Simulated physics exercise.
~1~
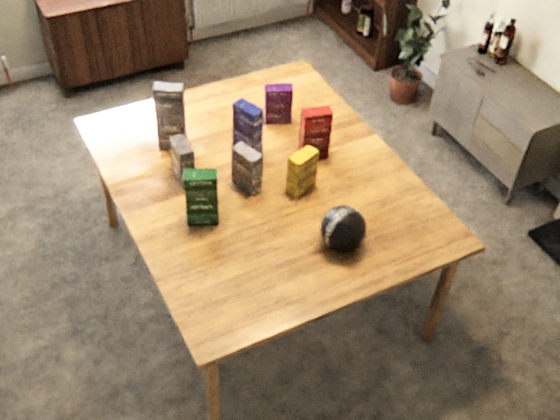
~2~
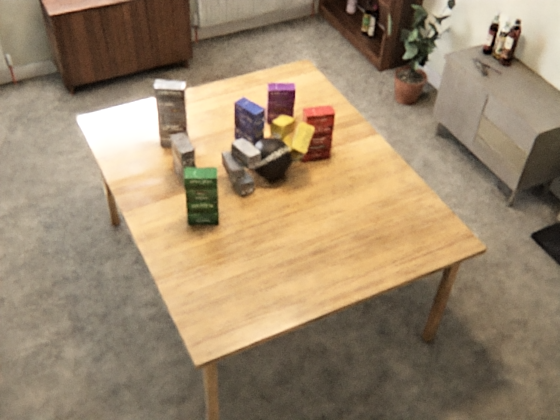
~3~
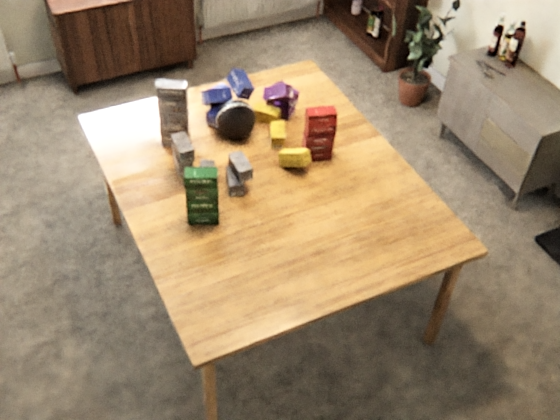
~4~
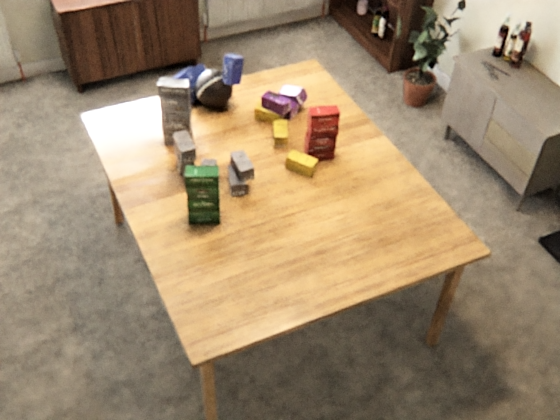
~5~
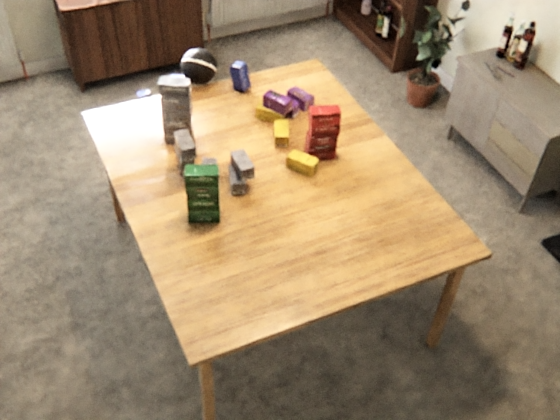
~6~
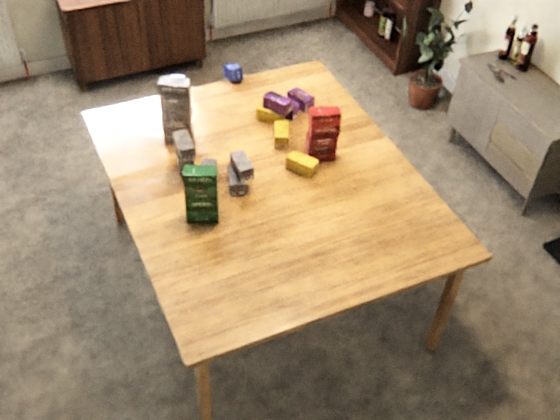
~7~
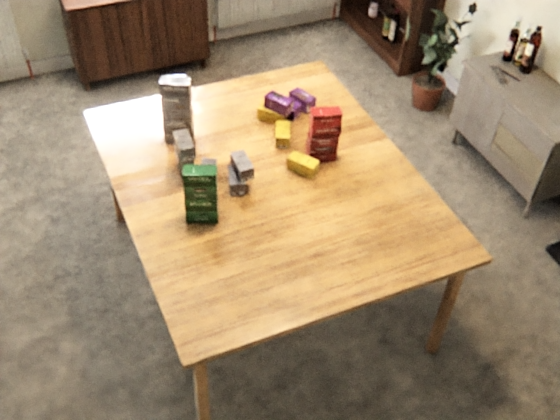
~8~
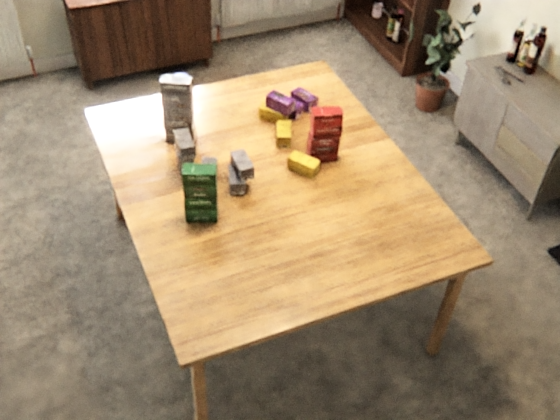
A dark ball rolled up and left across a wooden table, knocking over yellow, purple, blue and some grey packets before dropping off the far edge, while the red and green stacks stayed standing and the blue packets disappeared from the tabletop.
